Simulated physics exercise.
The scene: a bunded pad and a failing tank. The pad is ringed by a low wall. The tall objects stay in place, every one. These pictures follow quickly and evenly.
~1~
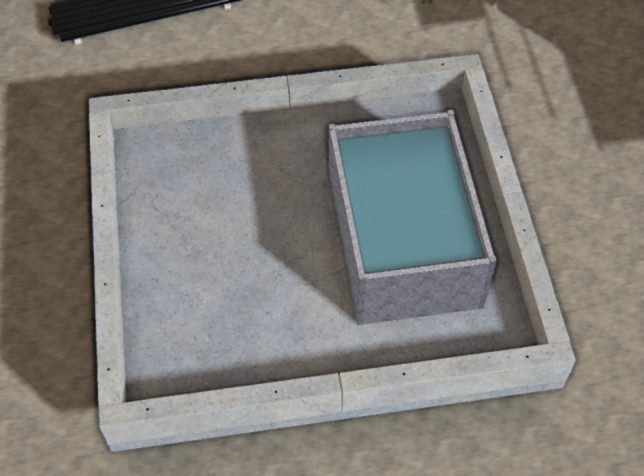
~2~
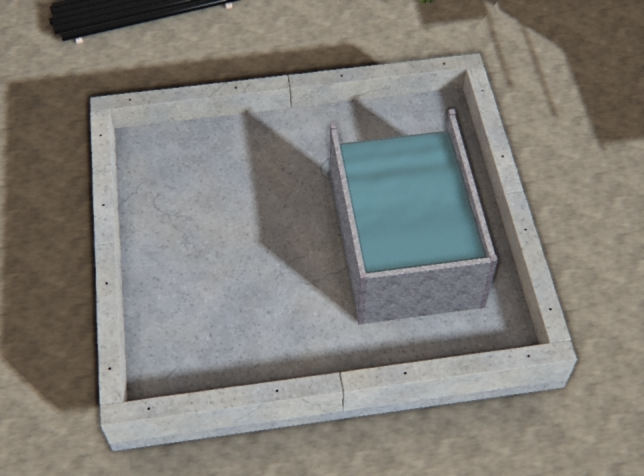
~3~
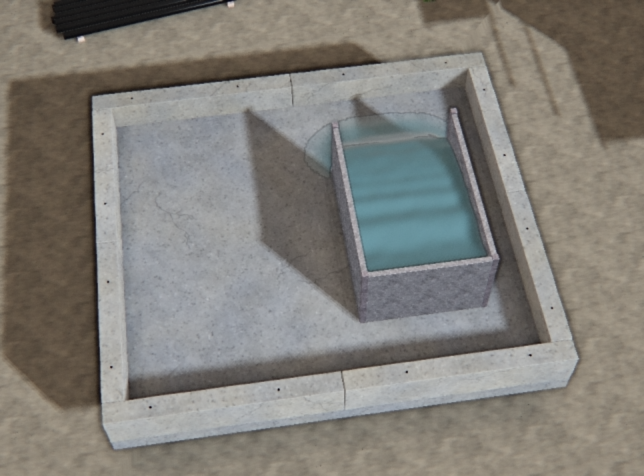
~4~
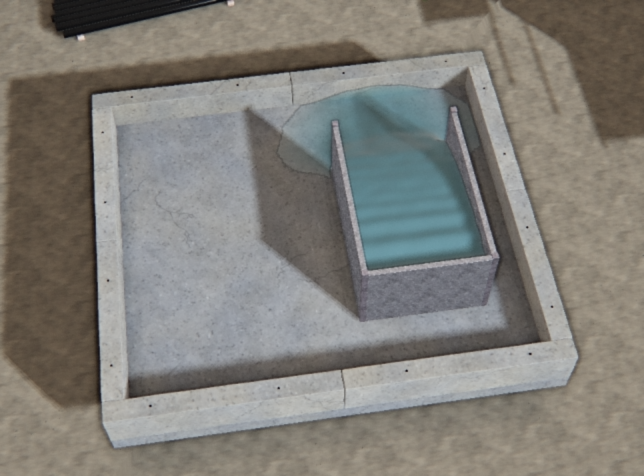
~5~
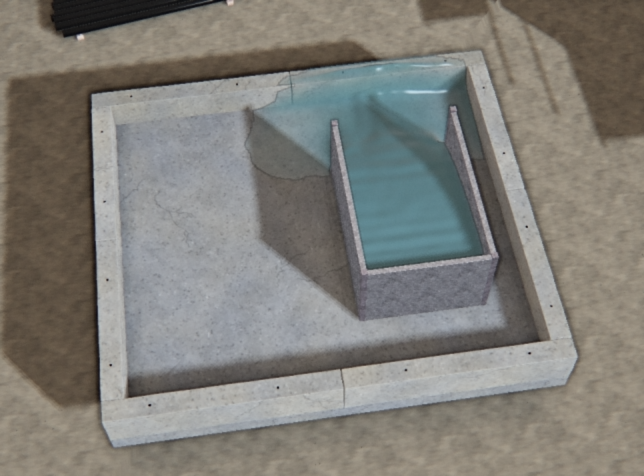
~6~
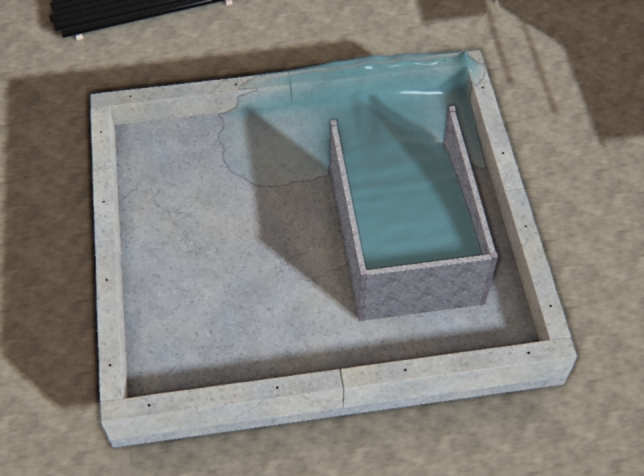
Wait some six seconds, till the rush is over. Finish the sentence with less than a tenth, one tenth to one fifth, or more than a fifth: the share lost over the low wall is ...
The share lost over the low wall is one tenth to one fifth.
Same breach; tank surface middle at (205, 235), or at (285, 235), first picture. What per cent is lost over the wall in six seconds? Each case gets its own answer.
Log: 12 percent, 8 percent, in order.
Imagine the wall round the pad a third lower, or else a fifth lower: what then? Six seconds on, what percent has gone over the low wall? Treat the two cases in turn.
First try roughly 34 per cent, second try roughly 26 per cent.
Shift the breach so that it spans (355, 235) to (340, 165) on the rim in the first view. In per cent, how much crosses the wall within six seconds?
Close to 2 per cent, I reckon.
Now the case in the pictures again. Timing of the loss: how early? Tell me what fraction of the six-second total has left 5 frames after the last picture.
My guess would be around 50 percent.
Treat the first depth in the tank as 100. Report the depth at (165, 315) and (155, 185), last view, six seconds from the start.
Taking them in turn: 20 in a hundred, then 14 in a hundred.
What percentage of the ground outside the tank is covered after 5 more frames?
My estimate is near 30 per cent.
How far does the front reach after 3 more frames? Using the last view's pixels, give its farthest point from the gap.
Close to (131, 133).
A moment on, water covers 25 % of the floor; the low wall has let 3 % over.
Next, water covers 30 % of the floor; the low wall has let 8 % over.
Then, water covers 50 % of the floor; the low wall has let 15 % over.
Later, water covers 65 % of the floor; the low wall has let 16 % over.
In the end, water covers 75 % of the floor; the low wall has let 16 % over.
